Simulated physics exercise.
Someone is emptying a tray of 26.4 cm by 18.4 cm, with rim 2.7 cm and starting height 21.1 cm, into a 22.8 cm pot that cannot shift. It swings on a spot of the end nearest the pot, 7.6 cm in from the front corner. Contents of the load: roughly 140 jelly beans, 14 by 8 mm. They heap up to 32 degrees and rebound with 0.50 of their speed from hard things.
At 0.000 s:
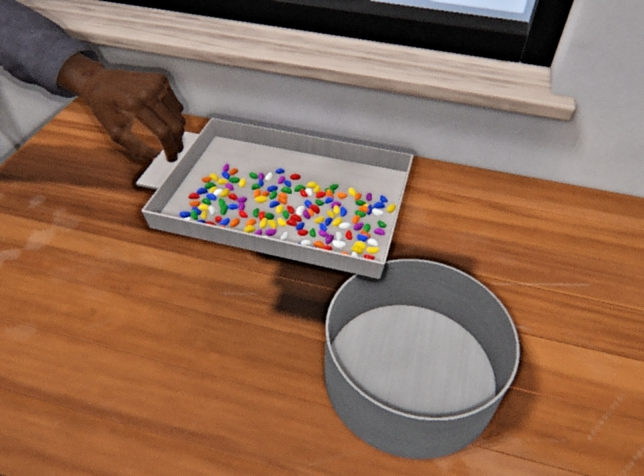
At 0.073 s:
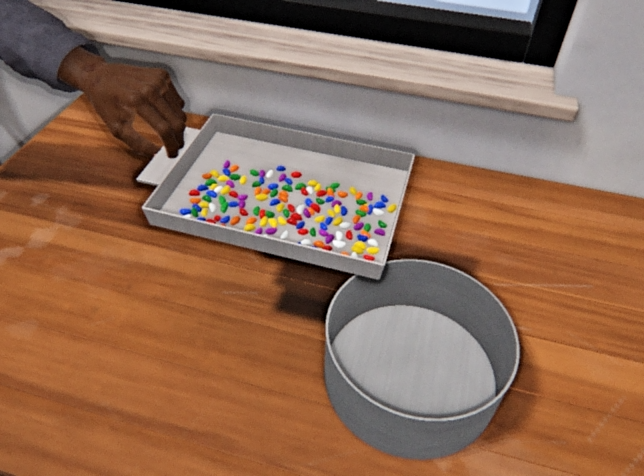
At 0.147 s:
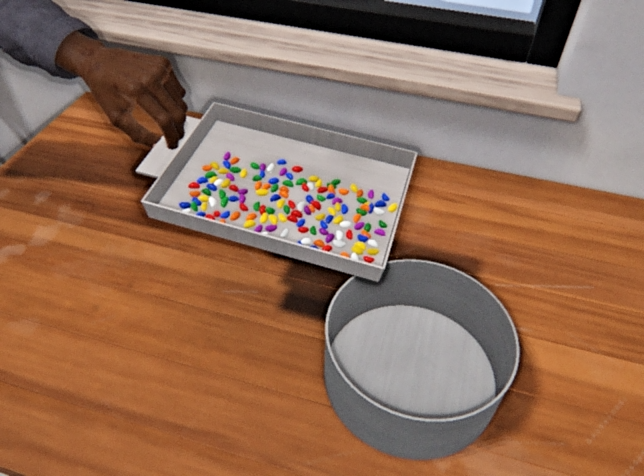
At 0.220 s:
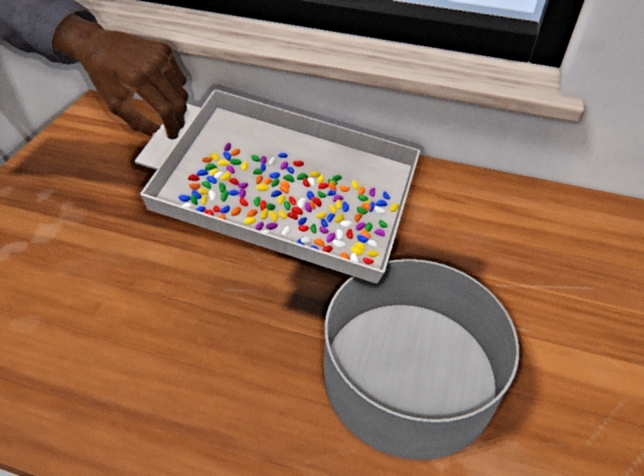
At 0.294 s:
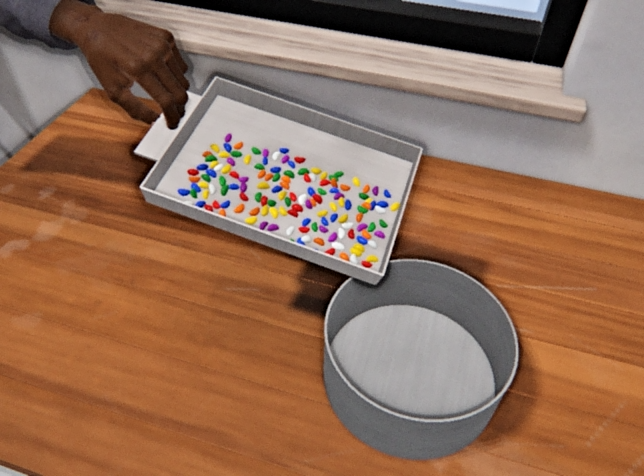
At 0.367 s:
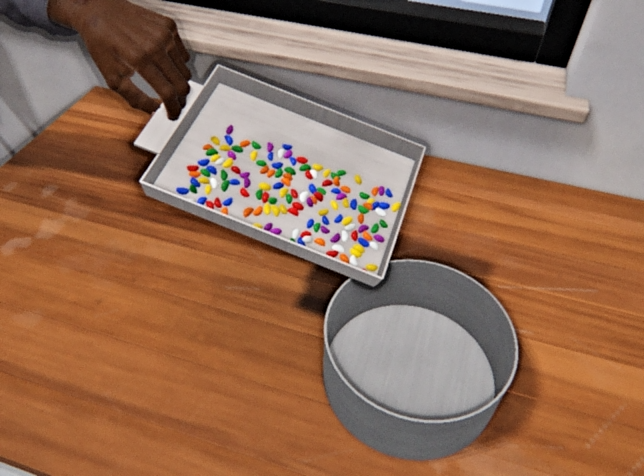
A shallow gray tray of colorful jelly beans tilting gradually as a hand raises its left end beside an empty round pot.
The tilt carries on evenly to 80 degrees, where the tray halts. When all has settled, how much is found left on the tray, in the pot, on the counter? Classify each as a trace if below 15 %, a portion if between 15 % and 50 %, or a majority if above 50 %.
Tray: A portion. Pot: A majority. Counter: A trace.
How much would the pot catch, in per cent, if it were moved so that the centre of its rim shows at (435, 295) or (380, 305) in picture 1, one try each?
In order, about 50 and about 75 per cent.
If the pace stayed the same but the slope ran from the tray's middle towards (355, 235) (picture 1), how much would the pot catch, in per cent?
Roughly 55 % of the pieces.
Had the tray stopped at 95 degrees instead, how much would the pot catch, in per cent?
Around 85 in a hundred.
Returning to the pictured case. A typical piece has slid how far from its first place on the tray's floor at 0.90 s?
4 cm.
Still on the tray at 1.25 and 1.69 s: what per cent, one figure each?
Around 100 first, about 50 after.
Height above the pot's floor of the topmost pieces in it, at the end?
Around 1.5 cm above the floor.
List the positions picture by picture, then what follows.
The first frame shows tray tilt 0 degrees, front corners at (146, 210) and (382, 261); middle of the pieces at (291, 210); pot at (421, 330).
The second frame shows tray tilt 1 degrees, front corners at (146, 207) and (382, 262); middle of the pieces at (292, 209).
The third frame shows tray tilt 5 degrees, front corners at (145, 200) and (382, 266), lowest corner right front; middle of the pieces at (292, 205).
The fourth frame shows tray tilt 9 degrees, front corners at (145, 193) and (382, 269), lowest corner right front; middle of the pieces at (293, 201).
The fifth frame shows tray tilt 13 degrees, front corners at (144, 186) and (381, 272), lowest corner right front; middle of the pieces at (293, 197).
The sixth frame shows tray tilt 17 degrees, front corners at (144, 180) and (381, 276), lowest corner right front; middle of the pieces at (295, 194); pot at (420, 331). Its pace works out near 55 degrees a second.
After 0.90 s, tilt 47 degrees; the tray holds 100 %, the pot 0 %.
After 1.25 s, tilt 67 degrees; the tray holds 100 %, the pot 0 %.
After 1.69 s, tilt 80 degrees; the tray holds 50 %, the pot 40 %.
By 3.5 s all is still; tray 35 %, pot 65 %, counter 0 %.
